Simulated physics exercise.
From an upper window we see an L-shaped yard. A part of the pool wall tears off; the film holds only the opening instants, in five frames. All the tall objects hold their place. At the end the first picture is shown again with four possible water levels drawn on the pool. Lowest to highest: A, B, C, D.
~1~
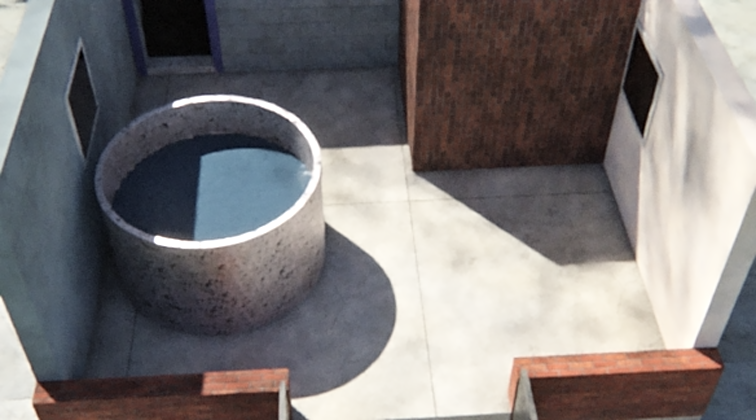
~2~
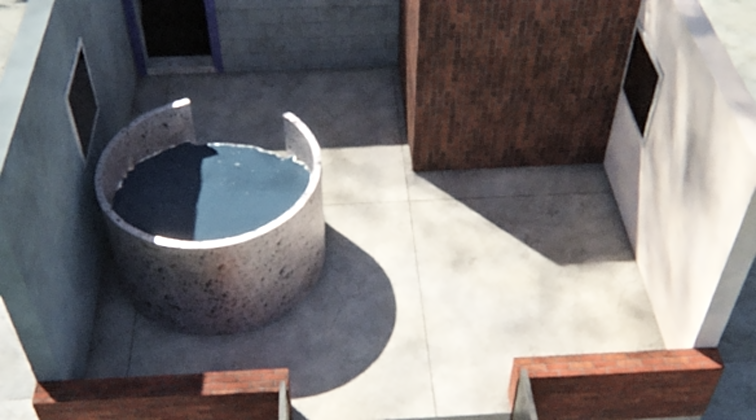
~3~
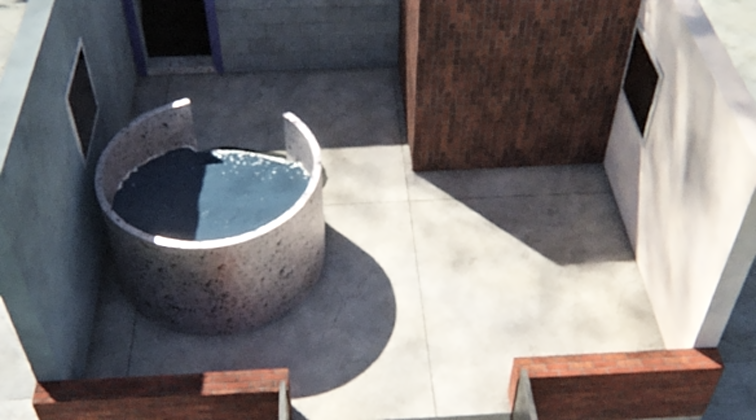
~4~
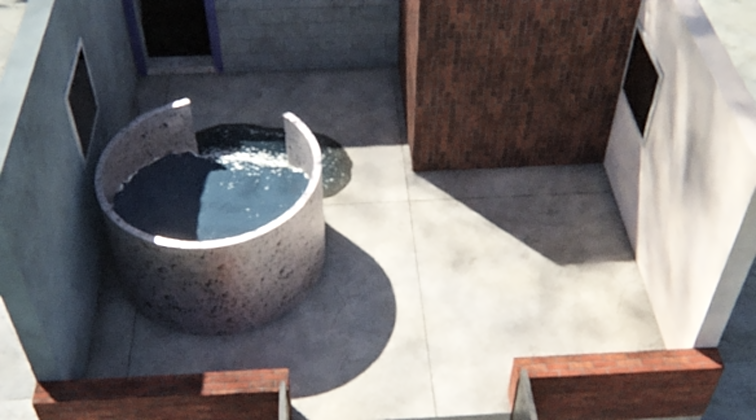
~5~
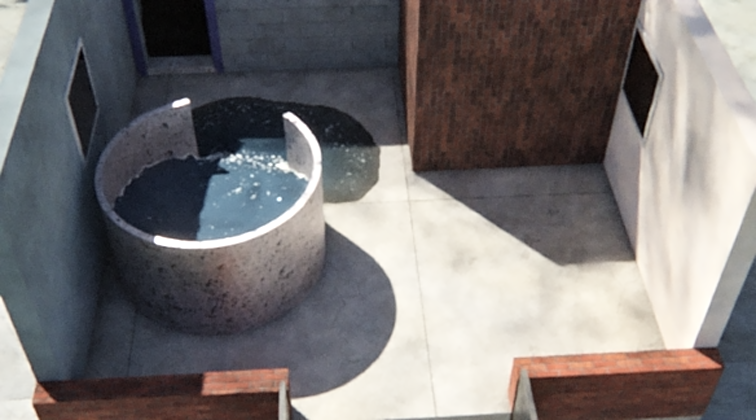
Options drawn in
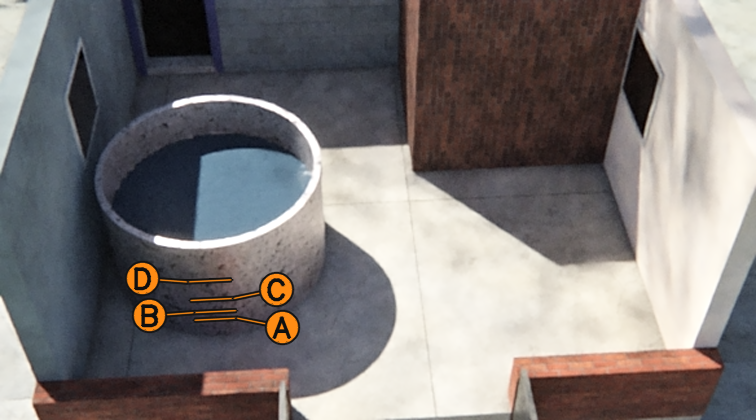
In a walled yard, a round pool's back wall opens and water spreads behind it.
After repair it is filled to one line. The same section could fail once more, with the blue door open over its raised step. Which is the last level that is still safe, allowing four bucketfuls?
The limit is B.
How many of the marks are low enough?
Two.
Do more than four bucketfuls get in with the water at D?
Yes, that goes wrong.
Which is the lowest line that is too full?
It is C.
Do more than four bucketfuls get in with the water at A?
No.
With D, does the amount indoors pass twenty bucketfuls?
Yes.
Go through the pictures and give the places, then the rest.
Water in the pool at rest, its middle at (214, 199); foot of the blue doorway at (182, 74); open gate at (402, 360), in the first picture.
Water covers 2 % of the ground, its front hidden from here, in the second picture.
Water covers 4 % of the ground, its front hidden from here, in the third picture.
Front seen at (335, 156), 9 % of the ground wet, in the fourth picture.
Front seen at (328, 112), 18 % of the ground wet, in the fifth picture.
On the marked copy, A at (215, 319); B at (214, 311); C at (212, 299); D at (209, 280); from the bottom up A, B, C, D.
For line A, nothing gets over.
For line B, a bucket or two gets in.
For line C, about 11 bucketfuls get in.
For line D, dozens of bucketfuls pour in.
